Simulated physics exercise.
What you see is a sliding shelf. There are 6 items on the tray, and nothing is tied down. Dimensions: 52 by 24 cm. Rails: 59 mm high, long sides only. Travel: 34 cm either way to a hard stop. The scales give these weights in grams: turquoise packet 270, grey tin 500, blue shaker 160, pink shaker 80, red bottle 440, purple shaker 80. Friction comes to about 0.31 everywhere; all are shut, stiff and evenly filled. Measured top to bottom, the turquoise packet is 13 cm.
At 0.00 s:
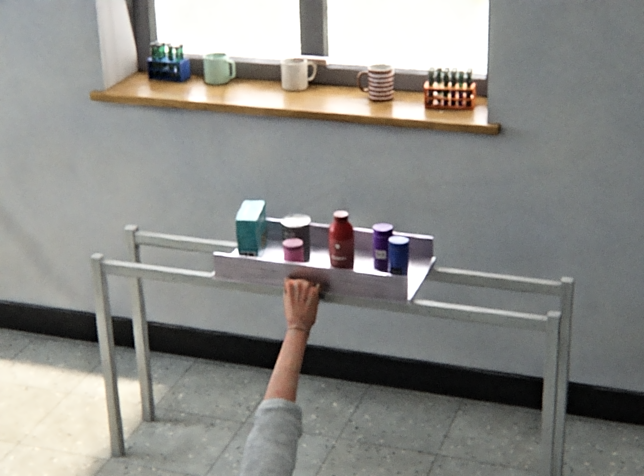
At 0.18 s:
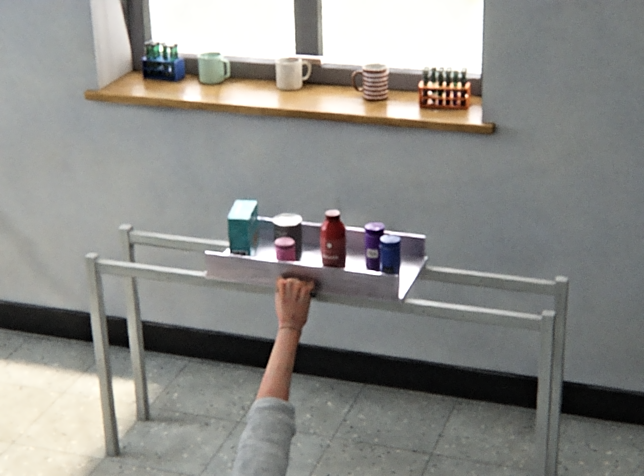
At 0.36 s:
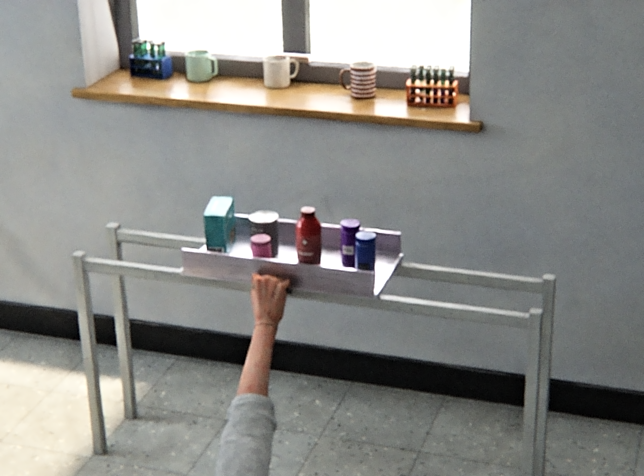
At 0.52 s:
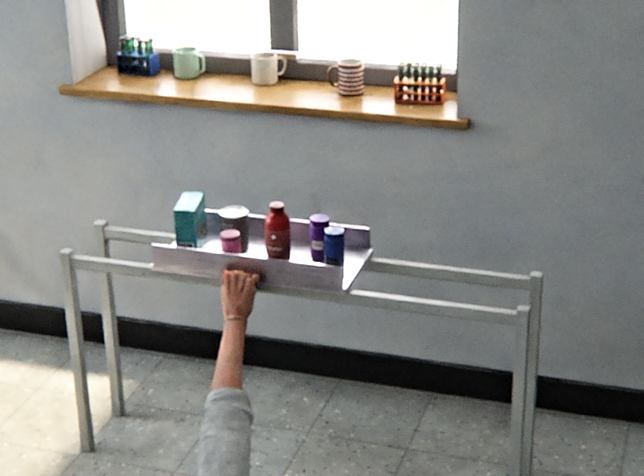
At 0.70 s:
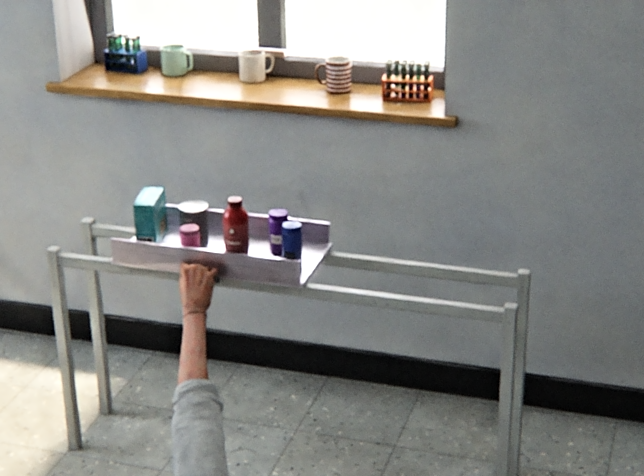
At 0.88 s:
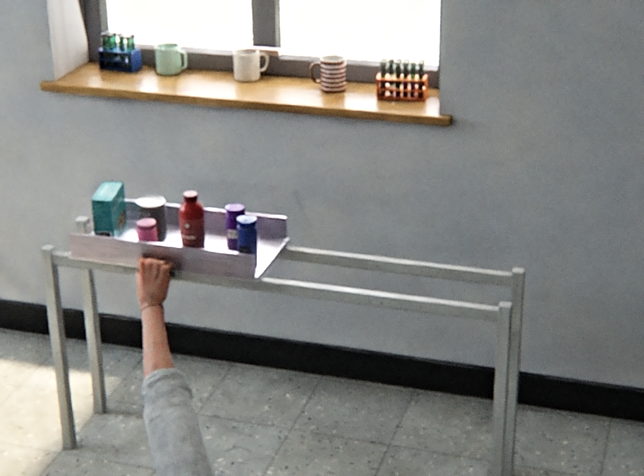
The video shows a hand gripping the front of a metal tray holding a turquoise packet and several closed containers, sliding it left along two parallel rails from near the middle toward the left side, below a windowsill with mugs.
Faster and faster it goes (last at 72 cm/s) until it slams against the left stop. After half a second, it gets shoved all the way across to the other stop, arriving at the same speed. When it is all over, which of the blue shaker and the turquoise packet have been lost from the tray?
Blue shaker: Not lost; turquoise packet: Lost.
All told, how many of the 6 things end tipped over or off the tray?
I count 1.
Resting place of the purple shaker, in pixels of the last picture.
It comes to rest somewhere around (466, 253).
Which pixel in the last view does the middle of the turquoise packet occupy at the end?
At pixel (52, 386) or so, give or take.
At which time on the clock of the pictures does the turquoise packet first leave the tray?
Answer: Near 1.1 s.
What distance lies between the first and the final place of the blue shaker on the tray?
It ends up around 0 cm from its start.
By 1.08 s, tray moved 34 cm left; turquoise packet 6 cm from its spot near (70, 208); blue shaker 6 cm from its spot near (205, 237); red bottle 6 cm from its spot.
By 1.68 s, tray moved 33 cm left; turquoise packet now off the tray; blue shaker 7 cm from its spot near (200, 237); red bottle 8 cm from its spot.
By 2.78 s, tray moved 2 cm left; blue shaker 7 cm from its spot near (317, 251); red bottle 8 cm from its spot; grey tin 7 cm from its spot.
By 3.38 s, tray moved 34 cm right; blue shaker 6 cm from its spot near (460, 268); red bottle 6 cm from its spot; pink shaker 6 cm from its spot.
When it is over (3.9 s), off the tray, turquoise packet; the other 5 within 5 cm of the start. In the last view, blue shaker near (486, 271), turquoise packet near (52, 386).
